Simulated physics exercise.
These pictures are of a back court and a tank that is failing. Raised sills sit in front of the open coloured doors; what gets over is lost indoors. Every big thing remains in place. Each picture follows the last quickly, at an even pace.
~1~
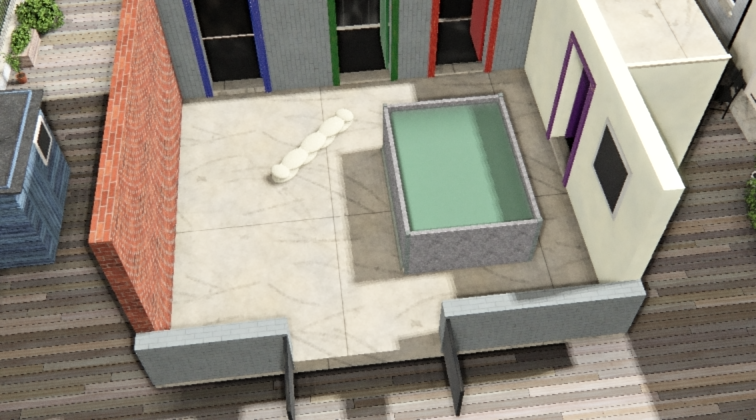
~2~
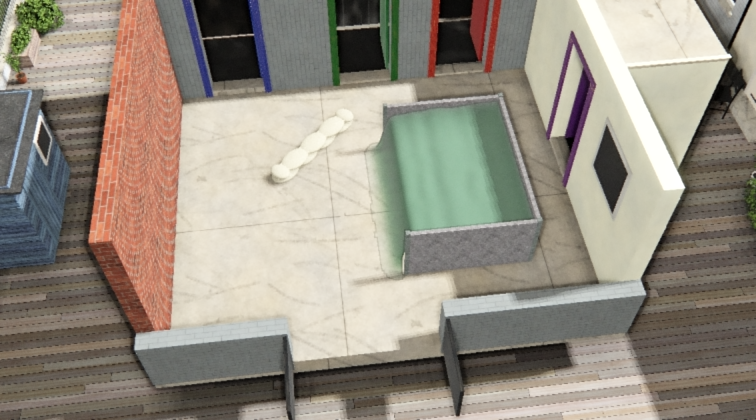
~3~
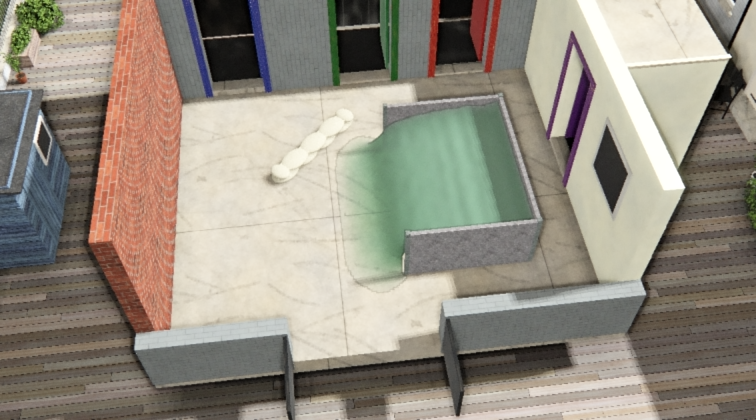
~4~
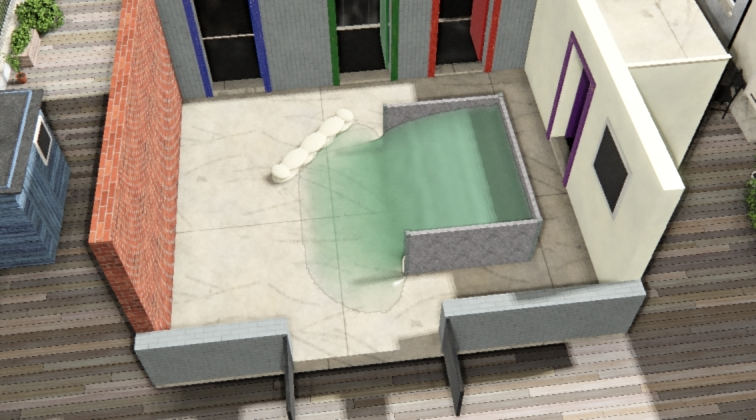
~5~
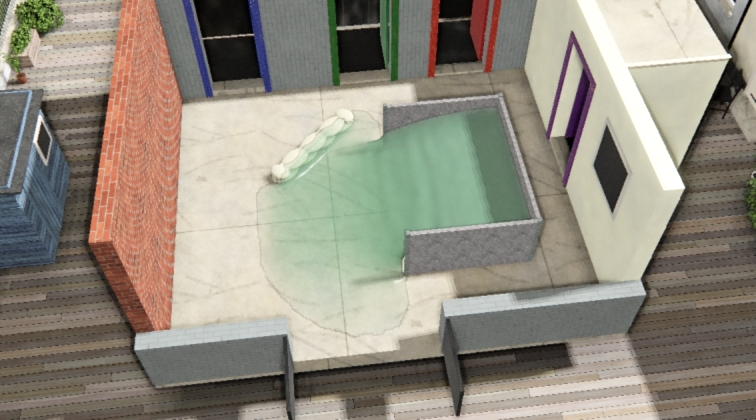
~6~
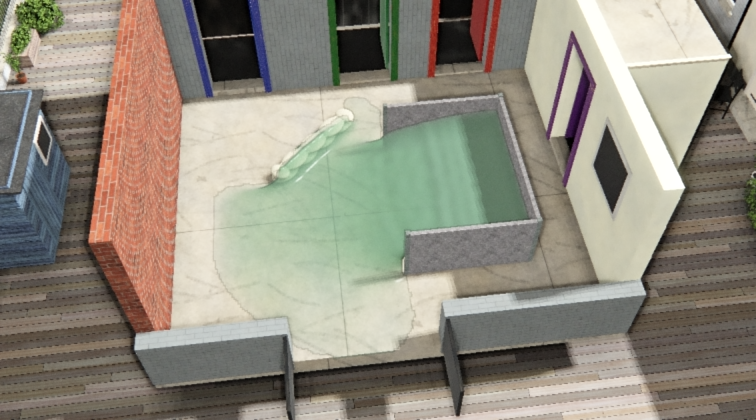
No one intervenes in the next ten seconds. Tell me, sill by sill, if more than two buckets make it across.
Red door: Yes, more than two; green door: Yes, more than two; purple door: Yes, more than two; blue door: Yes, more than two.
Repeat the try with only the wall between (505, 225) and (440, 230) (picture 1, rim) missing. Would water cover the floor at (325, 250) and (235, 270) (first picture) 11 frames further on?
Log: Point 1 inundated; point 2 inundated.
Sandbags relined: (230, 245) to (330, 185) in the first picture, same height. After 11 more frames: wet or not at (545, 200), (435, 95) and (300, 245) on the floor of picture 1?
In order - unaffected; unaffected; swamped.
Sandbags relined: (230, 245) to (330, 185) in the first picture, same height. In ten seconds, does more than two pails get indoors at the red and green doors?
In short: The red one goes over; the green one passes that mark.
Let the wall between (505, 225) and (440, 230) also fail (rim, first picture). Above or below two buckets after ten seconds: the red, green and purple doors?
In that case the red door breaks the limit, the green door stays within bounds and the purple door breaks the limit.
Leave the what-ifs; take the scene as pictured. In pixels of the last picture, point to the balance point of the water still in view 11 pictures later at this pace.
I'd mark it close to (301, 227).
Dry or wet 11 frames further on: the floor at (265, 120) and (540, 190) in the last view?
First spot soaked, second spot spared.
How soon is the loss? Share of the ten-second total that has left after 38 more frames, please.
Some 55 per cent.
A moment on, water covers 55 % of the floor; the red door not reached, the green door wet at the sill, nothing in, the purple door not reached, the blue door not reached.
Next, water covers 65 % of the floor; the red door not reached, the green door under two buckets in, the purple door not reached, the blue door wet at the sill, nothing in.
Then, water covers 80 % of the floor; the red door wet at the sill, nothing in, the green door under two buckets in, the purple door not reached, the blue door over two buckets in.
Later, water covers 95 % of the floor; the red door under two buckets in, the green door over two buckets in, the purple door under two buckets in, the blue door far over two buckets in.
In the end, water covers 95 % of the floor; the red door far over two buckets in, the green door over two buckets in, the purple door over two buckets in, the blue door far over two buckets in.
